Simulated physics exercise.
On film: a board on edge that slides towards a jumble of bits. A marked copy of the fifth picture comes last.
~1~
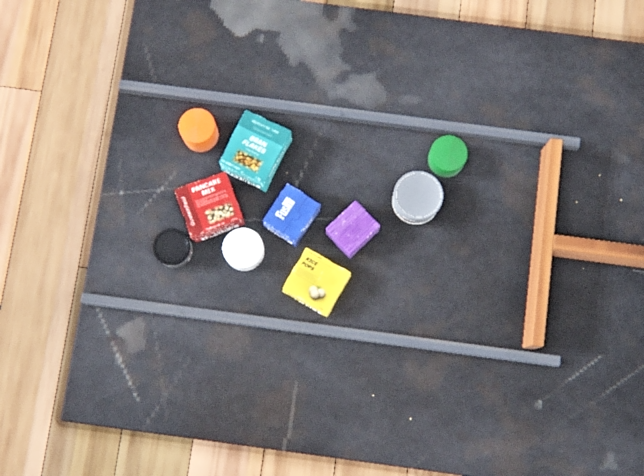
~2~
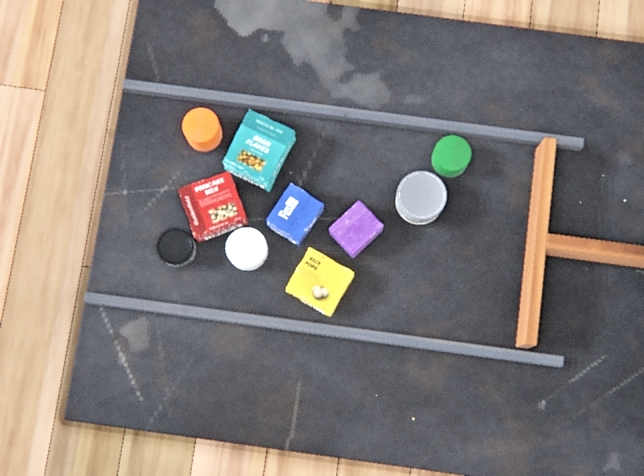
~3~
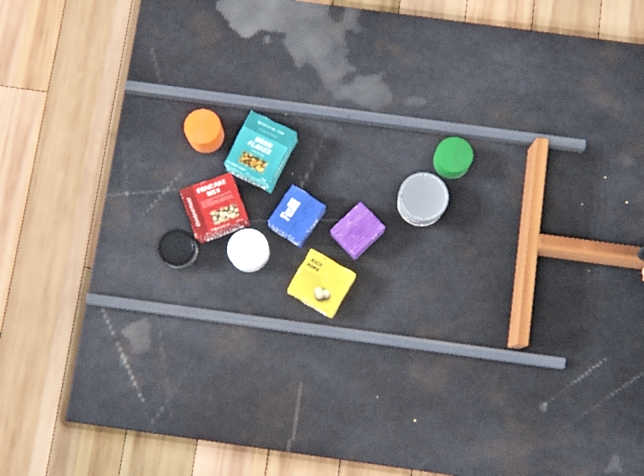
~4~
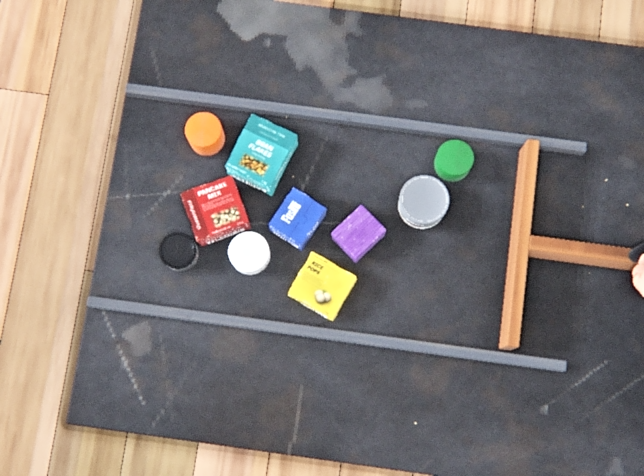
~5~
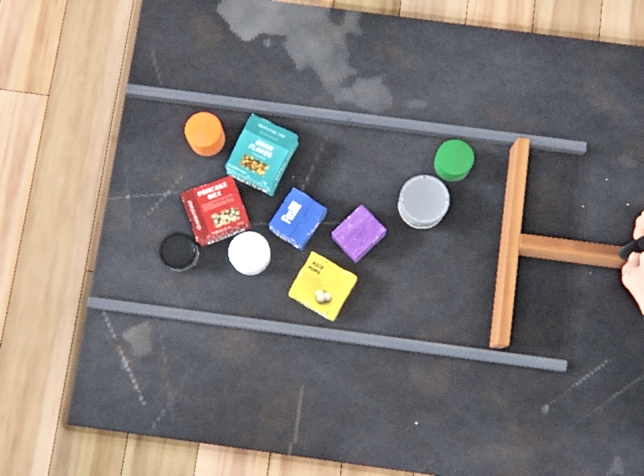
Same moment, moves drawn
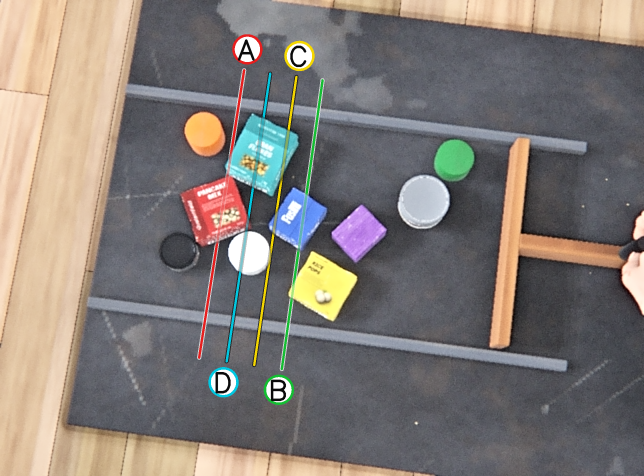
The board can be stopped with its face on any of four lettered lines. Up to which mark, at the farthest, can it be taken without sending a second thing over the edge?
Stop at A.
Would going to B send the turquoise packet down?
By then, no.
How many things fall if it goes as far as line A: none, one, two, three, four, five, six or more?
By then, none.
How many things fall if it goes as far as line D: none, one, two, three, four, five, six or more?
By then, none.
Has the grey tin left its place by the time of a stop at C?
By then, yes.
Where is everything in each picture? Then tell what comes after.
The first frame shows purple block (353, 230); green tin (448, 157); turquoise packet (256, 150).
The second frame shows board (541, 239); blue packet (295, 215).
The third frame shows board (532, 240); black tub (179, 249).
The fourth frame shows board (523, 241); orange tin (205, 134).
The fifth frame shows board (514, 239); white tub (250, 253); purple block (359, 234); green tin (454, 161).
On the marked copy, A at (222, 210); B at (303, 221); C at (276, 217); D at (249, 214).
Taking A. A third of the way, board (409, 226); green tin (391, 153); grey tin (380, 196).
Two thirds of the way, board (305, 212); black tub (170, 254); orange tin (200, 133).
When it is over, board (224, 201); black tub (104, 247); orange tin (129, 110); none fallen.
As for the rest, B is within the limit but short; C is within the limit but short; D is within the limit but short.
